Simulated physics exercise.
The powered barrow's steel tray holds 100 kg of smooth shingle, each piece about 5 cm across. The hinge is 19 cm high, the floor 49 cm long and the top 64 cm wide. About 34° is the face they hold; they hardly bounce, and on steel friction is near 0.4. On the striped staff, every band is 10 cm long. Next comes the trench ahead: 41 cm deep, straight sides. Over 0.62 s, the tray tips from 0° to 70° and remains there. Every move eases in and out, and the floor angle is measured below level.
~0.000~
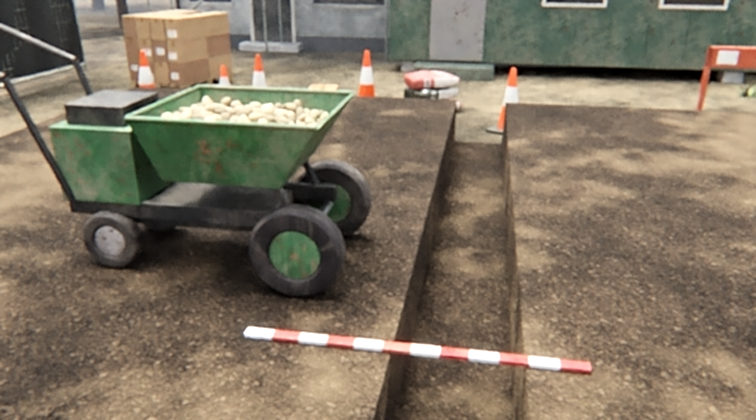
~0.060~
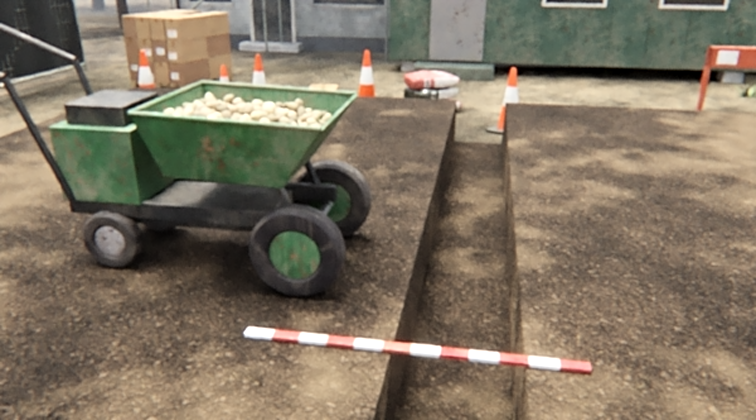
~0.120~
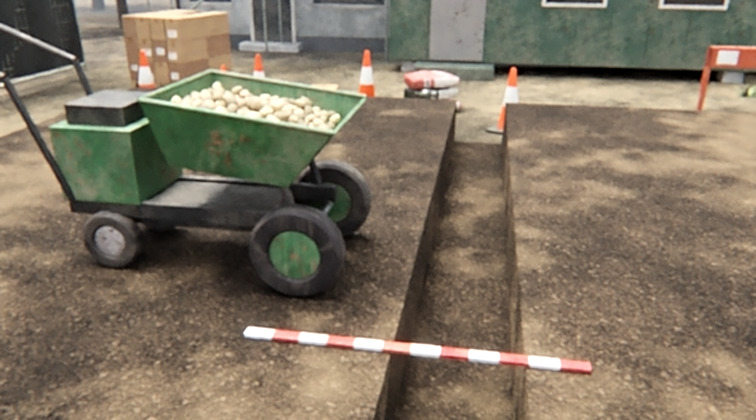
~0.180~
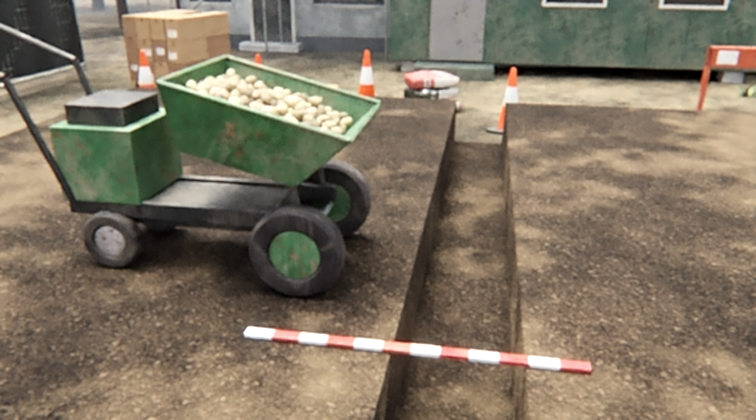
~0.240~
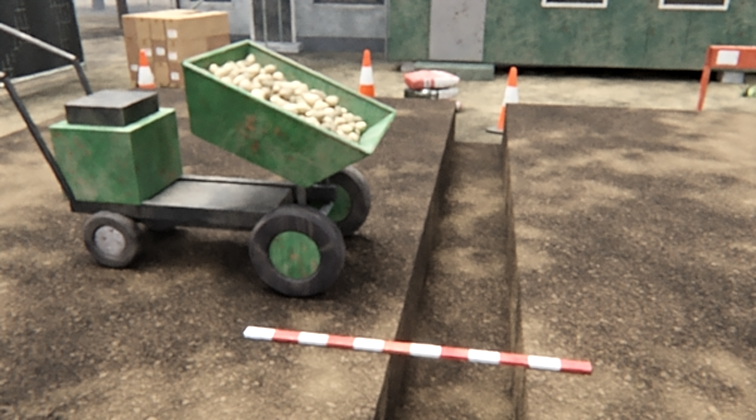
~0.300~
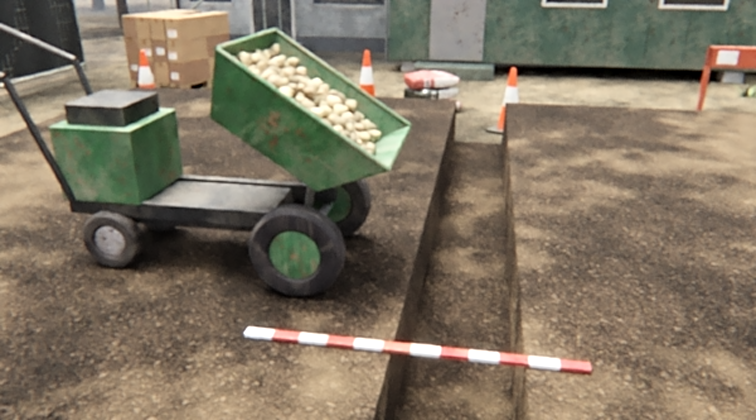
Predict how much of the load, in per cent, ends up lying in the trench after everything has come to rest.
Roughly 70 per cent of it.
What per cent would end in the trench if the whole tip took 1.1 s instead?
90 %.
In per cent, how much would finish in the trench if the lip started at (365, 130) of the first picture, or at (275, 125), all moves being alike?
Some 35 and some 95 per cent, in that order.
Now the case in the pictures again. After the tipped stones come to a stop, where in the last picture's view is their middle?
(490, 344).
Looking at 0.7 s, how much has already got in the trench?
Around 35 per cent of it, at that instant.
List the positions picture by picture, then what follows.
In the first frame, lip at (316, 128), floor tilted 0°, highest stones at (243, 112).
In the second frame, the tray is at 2°, its lip at (321, 129); the top of the load is at (235, 109); the stones move at 0.4 m/s on average.
In the third frame, the tray is at 7°, its lip at (333, 133); the top of the load is at (224, 98); the stones move at 0.9 m/s on average.
In the fourth frame, lip at (350, 141), floor tilted 14°, highest stones at (227, 83); the stones move at 1.2 m/s on average.
In the fifth frame, the tray is at 23°, its lip at (370, 153); the top of the load is at (244, 70); the stones move at 1.4 m/s on average.
In the sixth frame, lip at (389, 170), floor tilted 33°, highest stones at (268, 59); the stones move at 1.5 m/s on average.
After 0.5 s the floor is at 58°; 100 % in the tray; the foremost stones are at (411, 182).
After 0.7 s the floor is at 70°; 67 % in the tray, 33 % in the trench; the foremost stones are at (519, 271).
After 1.1 s the floor is at 70°; 17 % in the tray, 53 % in the trench, 30 % past the trench; the foremost stones are at (720, 284).
After 3.0 s the floor is at 70°; 0 % in the tray, 70 % in the trench, 30 % past the trench; the foremost stones are past the picture's edge.
